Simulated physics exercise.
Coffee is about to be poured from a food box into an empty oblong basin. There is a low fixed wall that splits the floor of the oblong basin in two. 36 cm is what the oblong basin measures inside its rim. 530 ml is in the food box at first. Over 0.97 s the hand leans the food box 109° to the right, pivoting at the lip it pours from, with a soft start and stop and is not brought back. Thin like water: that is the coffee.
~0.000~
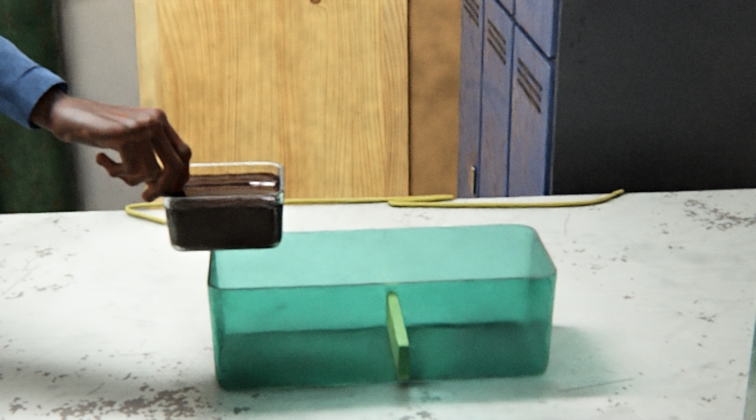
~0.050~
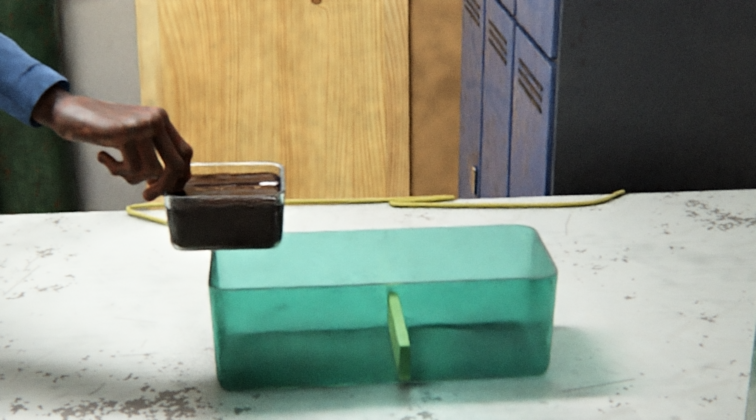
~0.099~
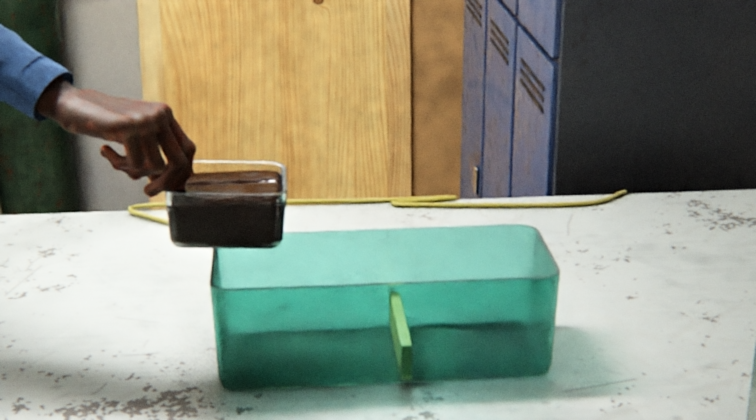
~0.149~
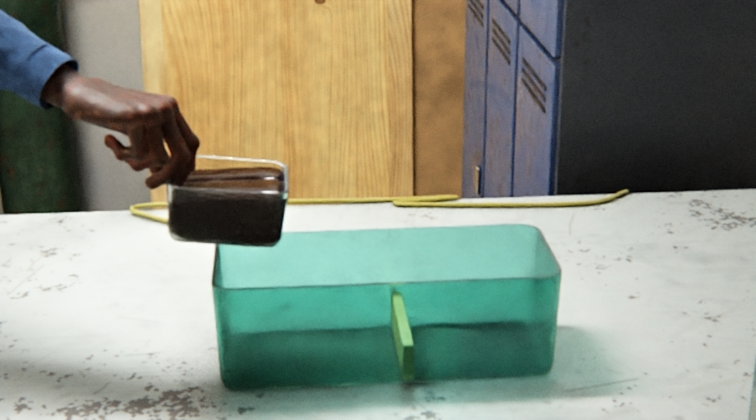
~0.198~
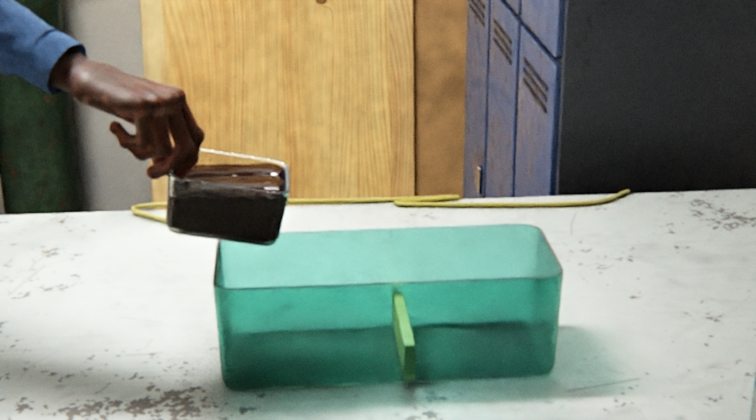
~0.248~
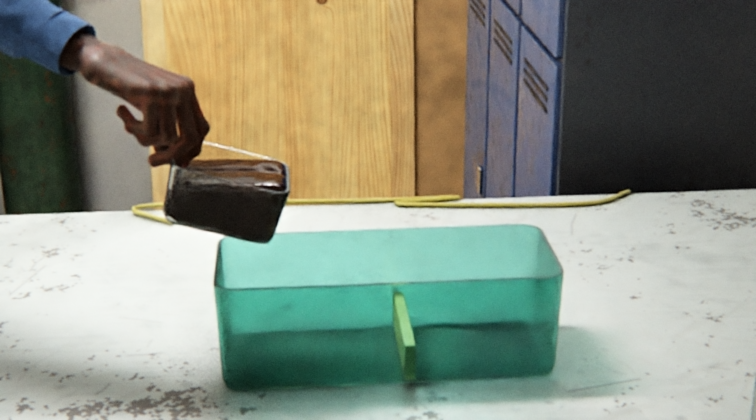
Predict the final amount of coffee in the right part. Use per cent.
The right part ends with roughly 15 per cent.
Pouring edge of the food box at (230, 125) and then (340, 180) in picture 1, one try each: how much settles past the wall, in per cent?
About 10 %, then about 85 %.
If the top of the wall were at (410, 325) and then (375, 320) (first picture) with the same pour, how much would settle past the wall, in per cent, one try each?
First try about 15 %, second try about 60 %.
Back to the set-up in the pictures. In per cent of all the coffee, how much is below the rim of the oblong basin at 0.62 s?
Near 22 in a hundred.
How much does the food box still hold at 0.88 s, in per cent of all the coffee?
Around 4 percent of it.
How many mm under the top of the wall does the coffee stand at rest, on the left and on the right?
It's around 24 mm on the left side and around 38 mm on the right side.
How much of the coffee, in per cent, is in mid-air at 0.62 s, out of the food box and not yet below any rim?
Some 40 per cent.
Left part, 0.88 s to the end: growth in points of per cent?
It comes to some 9 per cent.
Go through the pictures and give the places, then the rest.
In the first frame, it leans 0°; its right rim is at (282, 180); the coffee meets the walls at (169, 189) and (280, 185); the oblong basin's rim runs from (210, 263) to (545, 250); the wall's top is at (397, 318).
In the second frame, it leans 1°; its right rim is at (283, 180); the coffee meets the walls at (171, 189) and (281, 185).
In the third frame, it leans 3°; its right rim is at (285, 180); the coffee meets the walls at (172, 187) and (283, 183).
In the fourth frame, it leans 6°; its right rim is at (287, 180); the coffee meets the walls at (173, 184) and (284, 180).
In the fifth frame, it leans 11°; its right rim is at (288, 180); the coffee meets the walls at (173, 179) and (286, 176).
In the sixth frame, it leans 17°; its right rim is at (288, 180); the coffee meets the walls at (171, 173) and (288, 173); 1 per cent is over the edge.
After 0.62 s the tilt is 77° and 38 per cent is still to pour, 21 is left of the wall and 0 right of it.
After 0.88 s the tilt is 107° and 4 per cent is still to pour, 76 is left of the wall and 13 right of it.
After 1.16 s the tilt is 109° and 0 per cent is still to pour, 86 is left of the wall and 13 right of it.
After 1.47 s the tilt is 109° and 0 per cent is still to pour, 85 is left of the wall and 15 right of it.
In the end 85 per cent lies left of the wall, 15 right of it and 1 outside.
